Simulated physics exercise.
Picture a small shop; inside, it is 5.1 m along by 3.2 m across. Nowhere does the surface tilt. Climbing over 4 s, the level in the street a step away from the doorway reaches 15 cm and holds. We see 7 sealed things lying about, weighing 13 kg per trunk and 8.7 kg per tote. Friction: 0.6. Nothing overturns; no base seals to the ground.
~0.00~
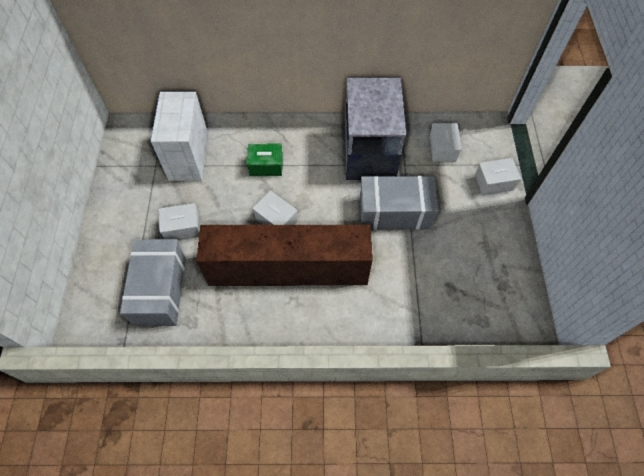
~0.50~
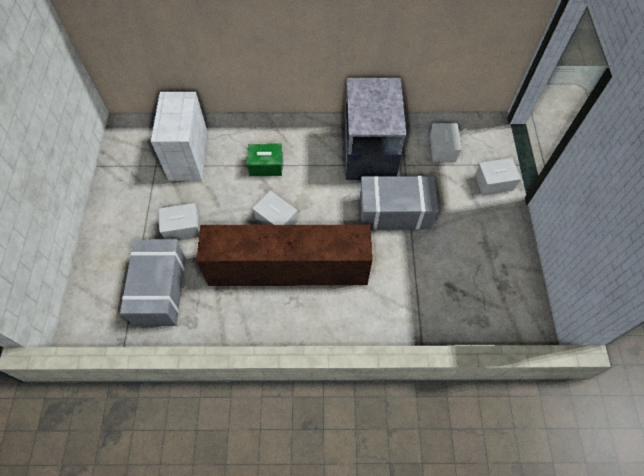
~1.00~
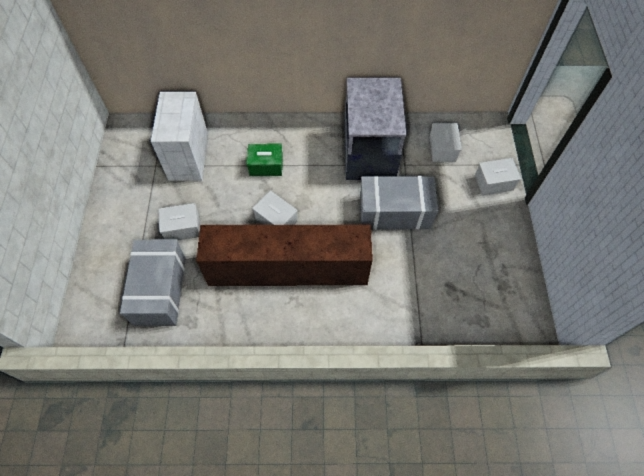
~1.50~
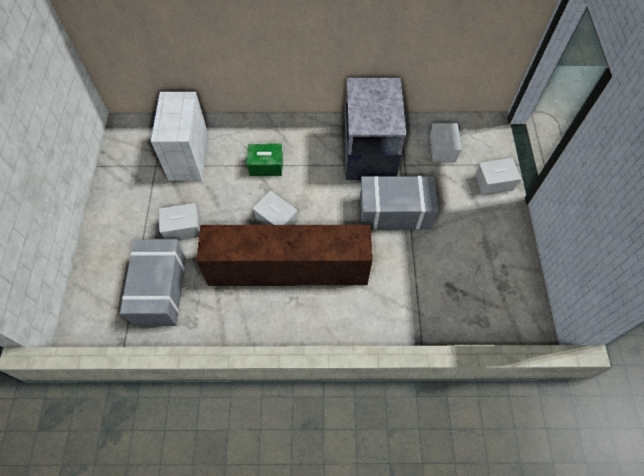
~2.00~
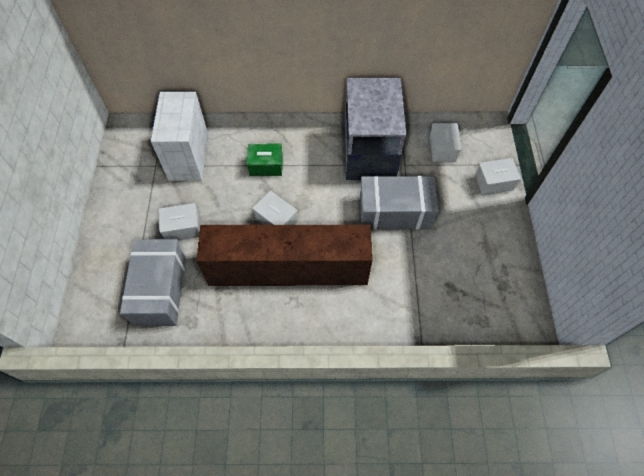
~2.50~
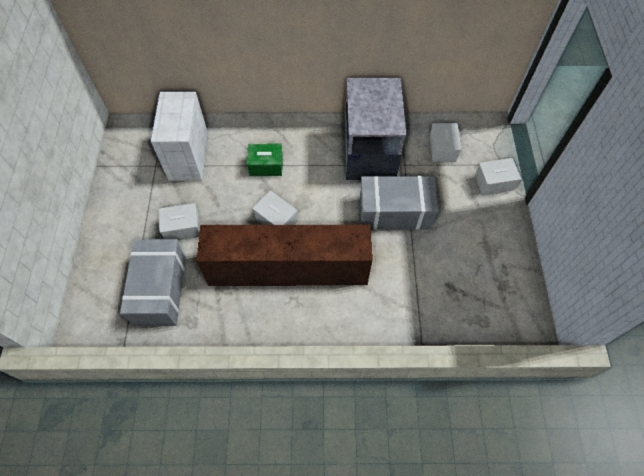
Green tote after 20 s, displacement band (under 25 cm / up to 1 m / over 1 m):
Up to 1 m.
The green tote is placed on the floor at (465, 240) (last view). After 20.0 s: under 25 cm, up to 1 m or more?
It creeps a little.
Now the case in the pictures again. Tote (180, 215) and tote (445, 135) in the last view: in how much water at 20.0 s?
First roughly 12 cm, second roughly 8 cm.
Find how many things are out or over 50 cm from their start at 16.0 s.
The count is 5.
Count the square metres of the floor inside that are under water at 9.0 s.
Roughly 11.5 m2 of it is wet.
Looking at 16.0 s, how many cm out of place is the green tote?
About 20 cm.
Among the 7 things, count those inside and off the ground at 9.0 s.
Count: 0.
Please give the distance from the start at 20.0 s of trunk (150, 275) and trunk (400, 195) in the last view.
First 20 cm, then 300 cm.
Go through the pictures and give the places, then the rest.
The green tote at (264, 154) rests on the ground; 0.0 m2 under water; 0 of 7 have shifted, in the first frame.
The green tote at (264, 154) rests on the ground; 0.0 m2 under water; 0 of 7 have shifted, in the second frame.
The green tote at (264, 154) rests on the ground; 0.0 m2 under water; 0 of 7 have shifted, in the third frame.
The green tote at (264, 154), on the bottom; water covers 0.0 m2; 0 of 7 have shifted, in the fourth frame.
The green tote at (264, 154) rests on the ground; 0.0 m2 under water; 0 of 7 have shifted, in the fifth frame.
The green tote at (264, 154), on the bottom; 0.2 m2 under water; 0 of 7 have shifted, in the sixth frame.
After 4.0 s the green tote is near (264, 154), 0.0 m from its start, aground; 0 afloat.
After 9.0 s the green tote is near (264, 154), 0.0 m from its start, aground; 0 afloat.
After 16.0 s the green tote is near (277, 143), 0.2 m from its start, aground; 4 afloat.
After 20.0 s the green tote is near (313, 161), 0.6 m from its start, afloat; 7 afloat.
